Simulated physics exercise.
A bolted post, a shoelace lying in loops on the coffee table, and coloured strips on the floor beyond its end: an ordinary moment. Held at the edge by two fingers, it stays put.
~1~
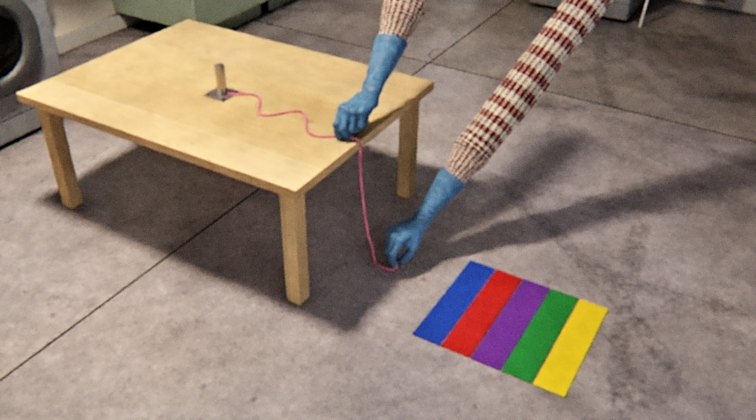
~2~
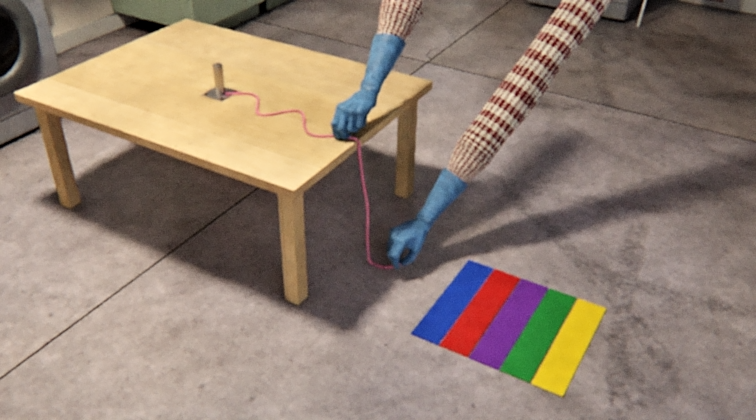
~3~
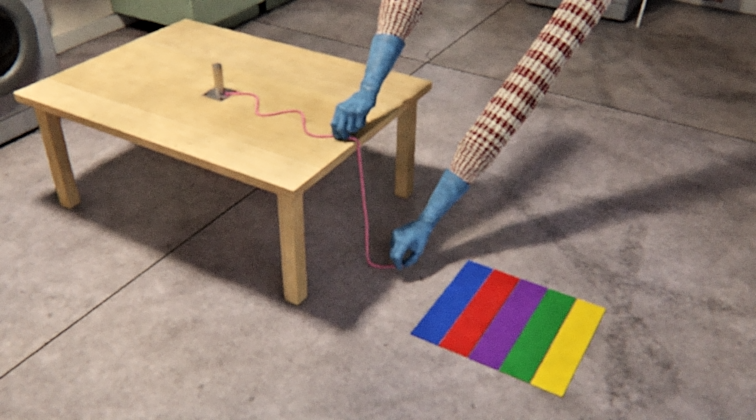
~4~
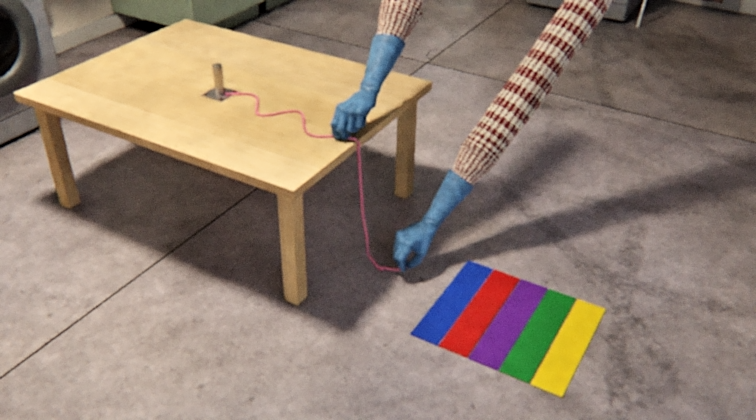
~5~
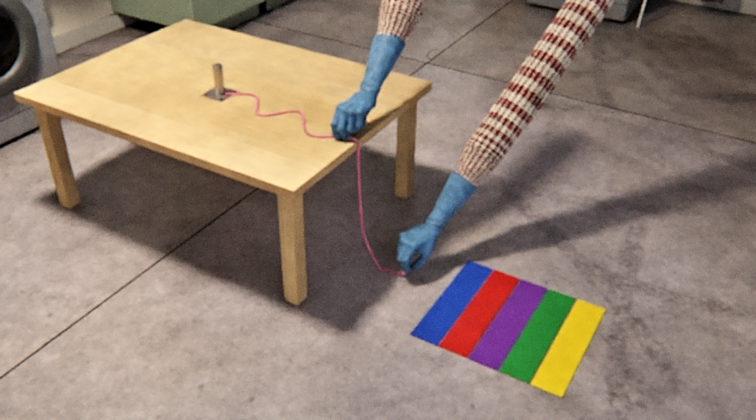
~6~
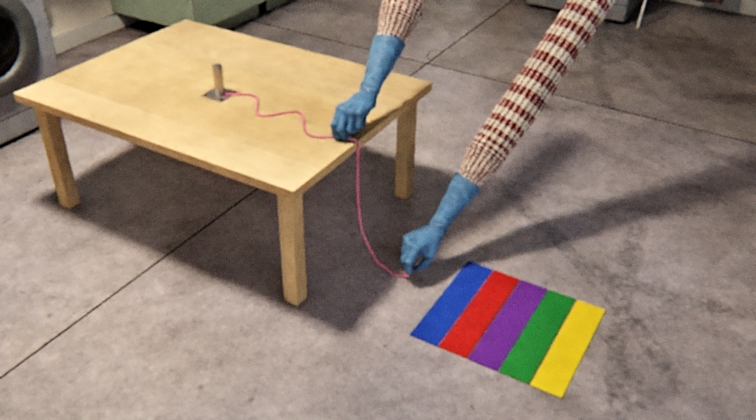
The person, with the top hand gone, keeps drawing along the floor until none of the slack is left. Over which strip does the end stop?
Over the green strip.
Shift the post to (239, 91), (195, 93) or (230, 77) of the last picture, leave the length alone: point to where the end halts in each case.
Around (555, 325), (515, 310) and (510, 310).
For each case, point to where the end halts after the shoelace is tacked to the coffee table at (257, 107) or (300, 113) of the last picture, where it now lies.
Try one gives (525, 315); try two gives (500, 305).
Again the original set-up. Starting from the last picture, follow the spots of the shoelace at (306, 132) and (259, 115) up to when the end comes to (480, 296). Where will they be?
They move to (352, 139) and (284, 114) respectively.
Soon after, end near (481, 296); over red.
After that, end near (519, 310); over purple.
At the stop, end near (542, 319); over green. The green one.
